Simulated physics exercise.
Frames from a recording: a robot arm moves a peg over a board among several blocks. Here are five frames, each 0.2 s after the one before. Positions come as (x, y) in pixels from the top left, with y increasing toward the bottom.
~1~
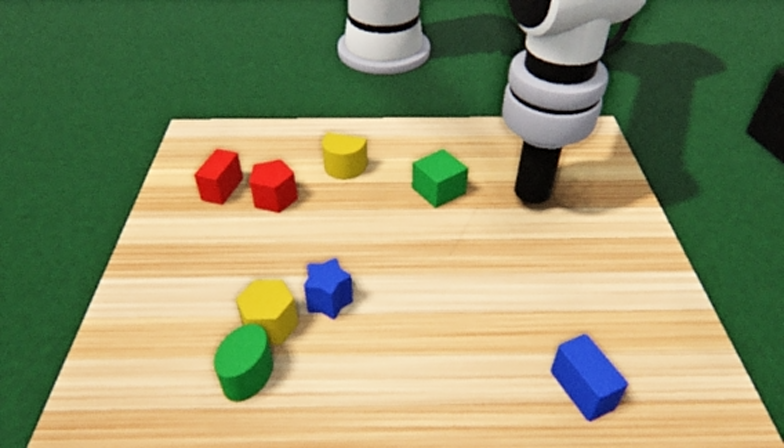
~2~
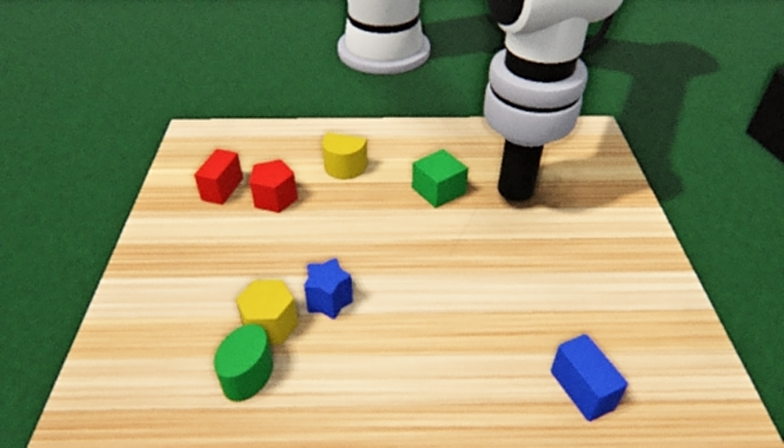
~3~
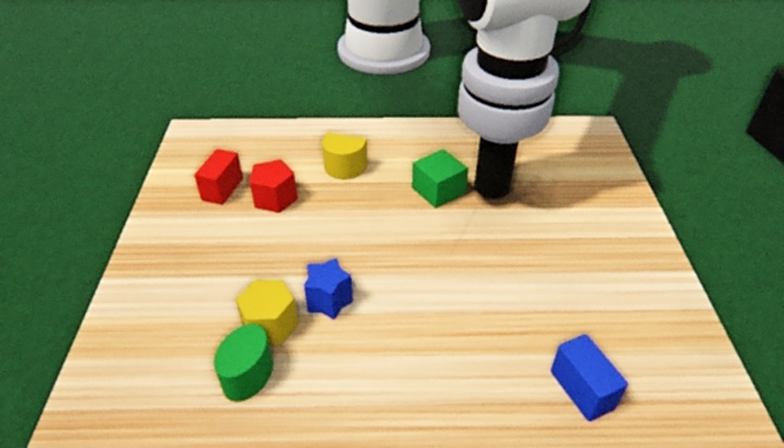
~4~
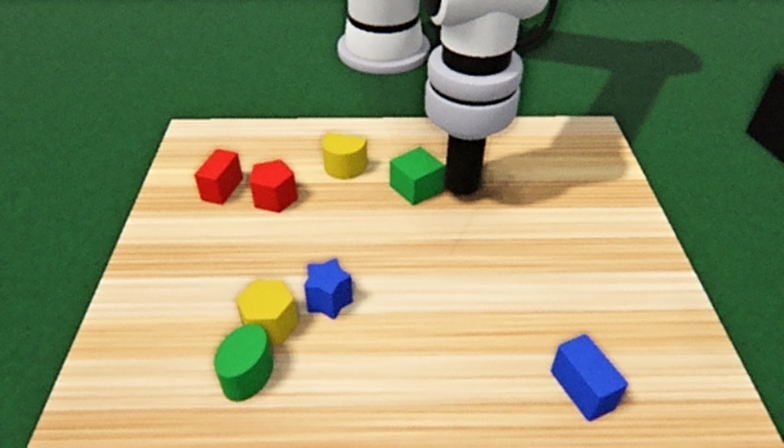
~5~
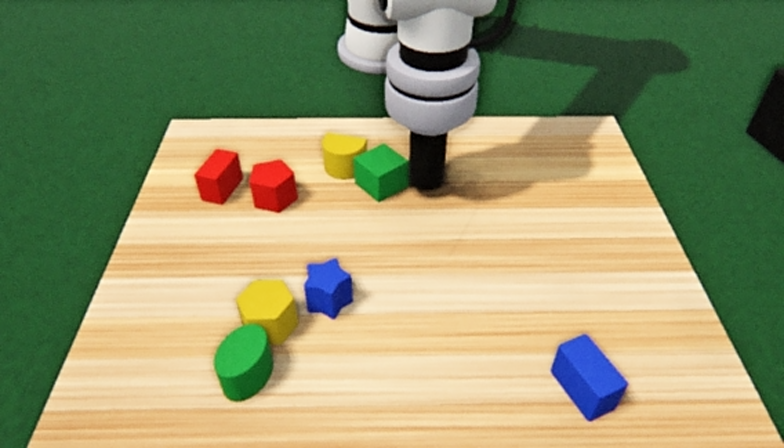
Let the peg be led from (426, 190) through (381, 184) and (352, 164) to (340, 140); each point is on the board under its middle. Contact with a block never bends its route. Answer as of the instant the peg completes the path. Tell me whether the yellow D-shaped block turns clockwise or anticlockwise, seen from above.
Spin direction: Clockwise.
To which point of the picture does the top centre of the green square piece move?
Roughly at (313, 148).
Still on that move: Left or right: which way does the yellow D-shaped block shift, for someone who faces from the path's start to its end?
That block drifts left.
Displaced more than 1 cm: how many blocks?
Total moved: Two.
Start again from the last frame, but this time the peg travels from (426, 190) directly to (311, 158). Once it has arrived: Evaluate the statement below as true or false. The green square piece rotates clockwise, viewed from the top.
False
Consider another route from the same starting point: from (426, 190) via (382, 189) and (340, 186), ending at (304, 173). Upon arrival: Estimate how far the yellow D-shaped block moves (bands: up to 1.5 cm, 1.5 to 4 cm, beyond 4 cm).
Offset: Above 4 cm.
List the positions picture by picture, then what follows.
The first picture shows peg tip (532, 192); block tops, red five-sided block (271, 172); yellow D-shaped block (343, 143); green square piece (441, 164).
The second picture shows peg (515, 190); blocks unchanged.
The third picture shows peg (492, 187); blocks unchanged.
The fourth picture shows peg (462, 184); green square piece (417, 162).
The fifth picture shows peg (426, 179); red five-sided block (271, 172); yellow D-shaped block (343, 143); green square piece (381, 159).
The first path, step by step. One third of the way, peg (380, 174); yellow D-shaped block (311, 135), turned 30° clockwise; green square piece (335, 156).
Two thirds of the way, peg (351, 153); yellow D-shaped block (281, 129), turned 45° clockwise; green square piece (313, 148), turned 55° anticlockwise.
At the end, peg (339, 130); red five-sided block in place; yellow D-shaped block (281, 129), turned 45° clockwise; green square piece (313, 148), turned 60° anticlockwise.
